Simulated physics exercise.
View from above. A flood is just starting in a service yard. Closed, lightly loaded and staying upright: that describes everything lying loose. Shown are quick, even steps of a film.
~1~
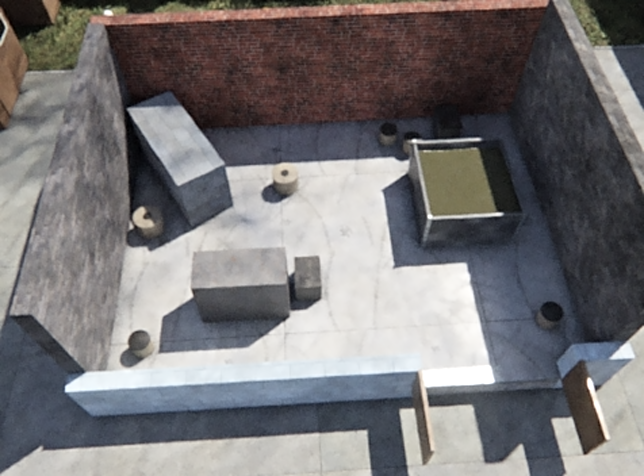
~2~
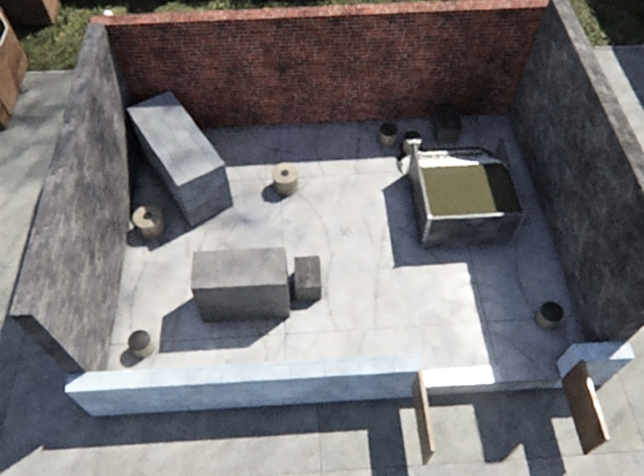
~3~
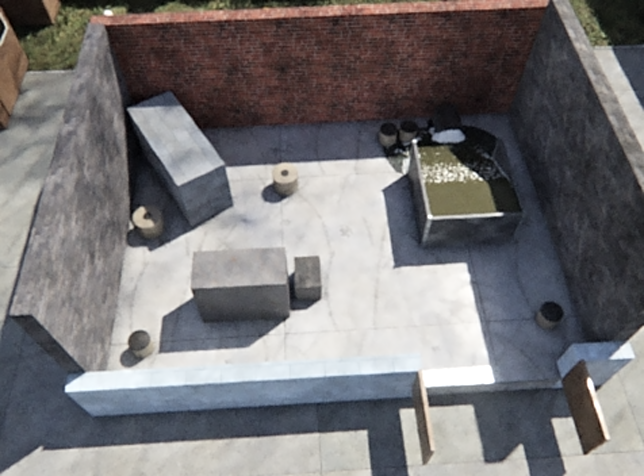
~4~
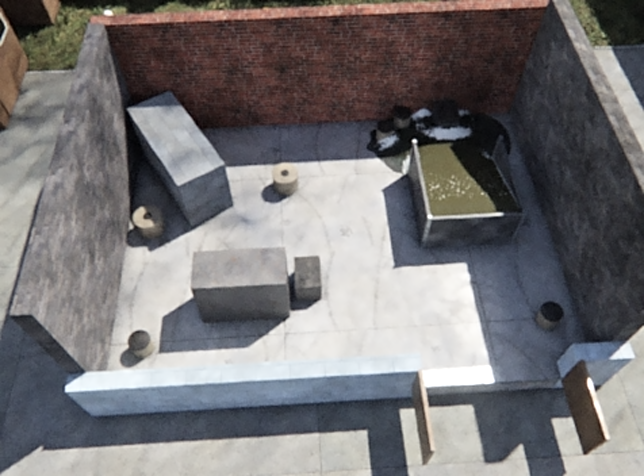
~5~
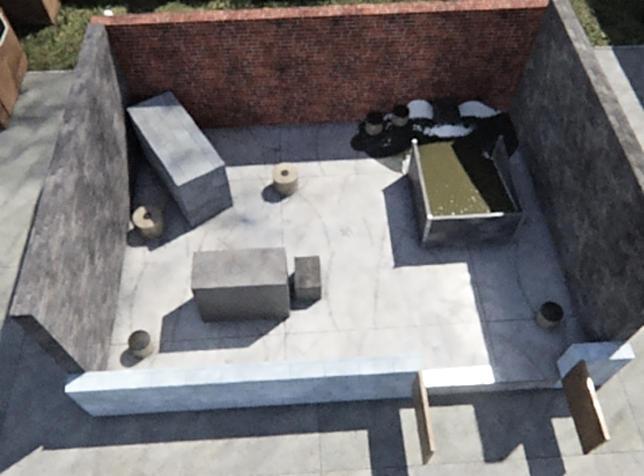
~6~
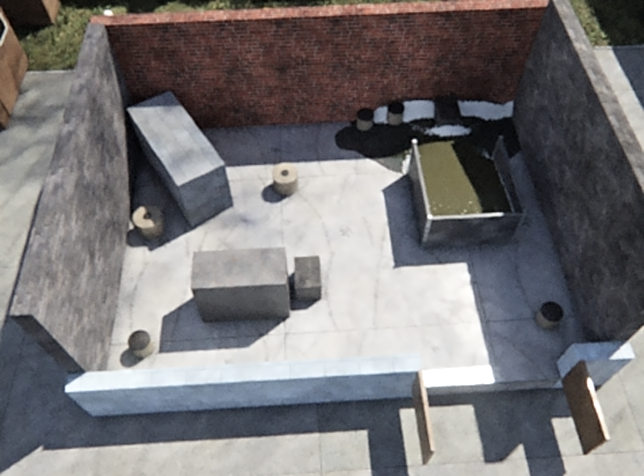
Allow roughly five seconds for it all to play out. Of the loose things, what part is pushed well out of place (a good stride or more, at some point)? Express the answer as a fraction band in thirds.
Fraction band: 1/3 to 2/3.
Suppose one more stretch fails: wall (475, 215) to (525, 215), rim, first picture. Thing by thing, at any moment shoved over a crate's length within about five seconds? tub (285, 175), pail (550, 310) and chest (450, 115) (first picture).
In turn: Stayed within it, moved that far, stayed within it.
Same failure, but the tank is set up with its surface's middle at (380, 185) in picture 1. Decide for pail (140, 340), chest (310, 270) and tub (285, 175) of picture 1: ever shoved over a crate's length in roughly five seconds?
Not far, Not far, Far enough.
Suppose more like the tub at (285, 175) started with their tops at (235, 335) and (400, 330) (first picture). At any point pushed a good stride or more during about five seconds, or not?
Result by item: Stays where it is / stays where it is.
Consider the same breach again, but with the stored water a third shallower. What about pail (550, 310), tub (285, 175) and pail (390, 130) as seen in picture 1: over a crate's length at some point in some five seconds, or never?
Beyond that, then beyond that, then beyond that.
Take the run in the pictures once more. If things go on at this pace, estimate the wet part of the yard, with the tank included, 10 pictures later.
My estimate is about 40 per cent.
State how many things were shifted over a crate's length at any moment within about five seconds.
5 in all.
A moment on, 2 of 8 are well off their spots; 2 afloat.
Next, 2 of 8 are well off their spots; 2 afloat.
Later, 5 of 8 are well off their spots; 2 afloat.
In the end, 5 of 8 are well off their spots, and 5 have been at some point; 2 afloat.
